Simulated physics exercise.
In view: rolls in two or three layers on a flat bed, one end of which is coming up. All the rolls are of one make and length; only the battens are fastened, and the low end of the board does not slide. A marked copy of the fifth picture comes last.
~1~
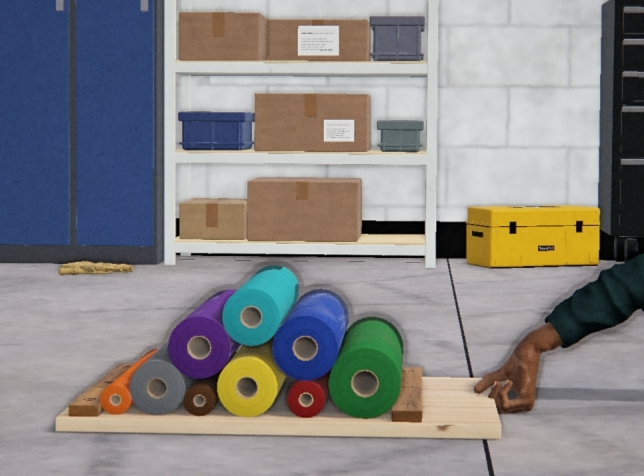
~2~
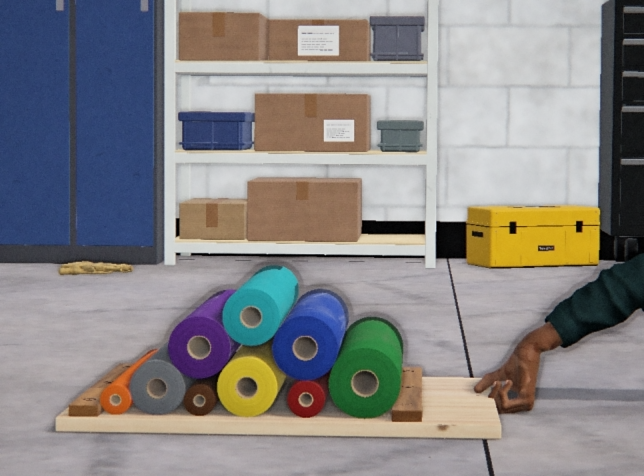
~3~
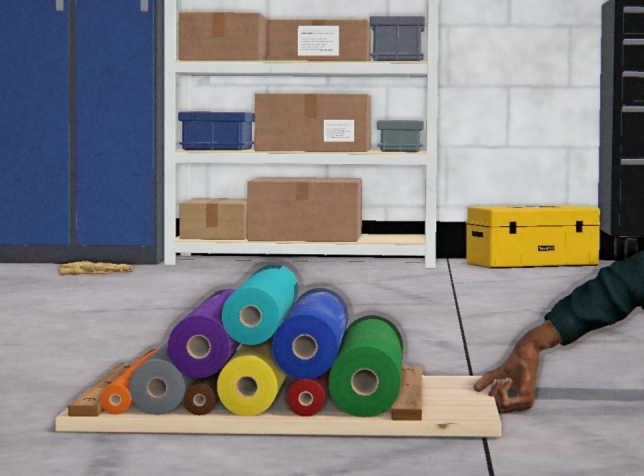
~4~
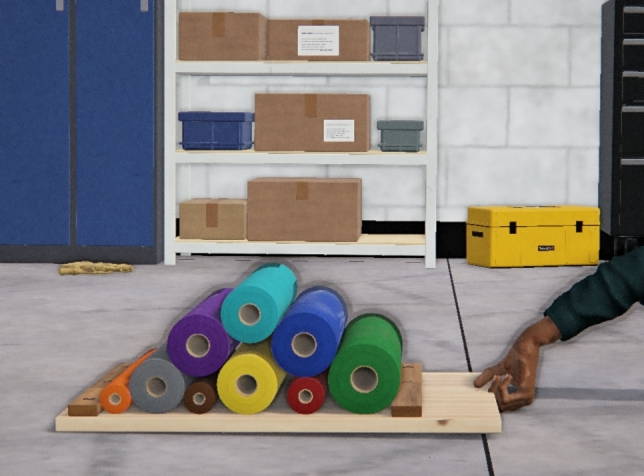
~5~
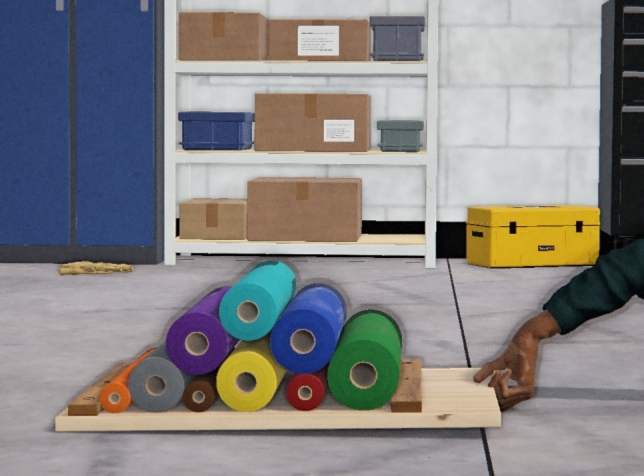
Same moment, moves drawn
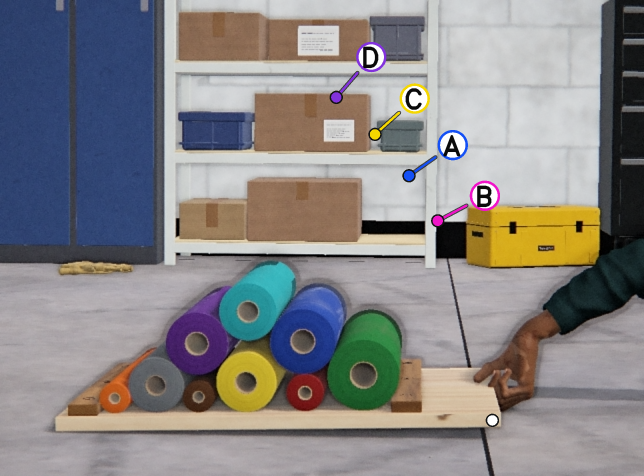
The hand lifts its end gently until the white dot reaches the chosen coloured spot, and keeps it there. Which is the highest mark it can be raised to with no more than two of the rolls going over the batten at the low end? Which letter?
Lift it to A and no more.
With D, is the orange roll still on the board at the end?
No, with D.
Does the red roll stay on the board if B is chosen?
Yes, with B.
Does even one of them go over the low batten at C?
Yes, at C.
On the marked copy, A at (409, 176); B at (438, 221); C at (375, 134); D at (336, 97); the white dot at (492, 420).
Taking A. A third of the way, board at 20°.
Two thirds of the way, board at 36°.
When it is over, board at 36°, none over the low batten.
As for the rest, B none over the low batten; C seven over the low batten; D nine over the low batten.
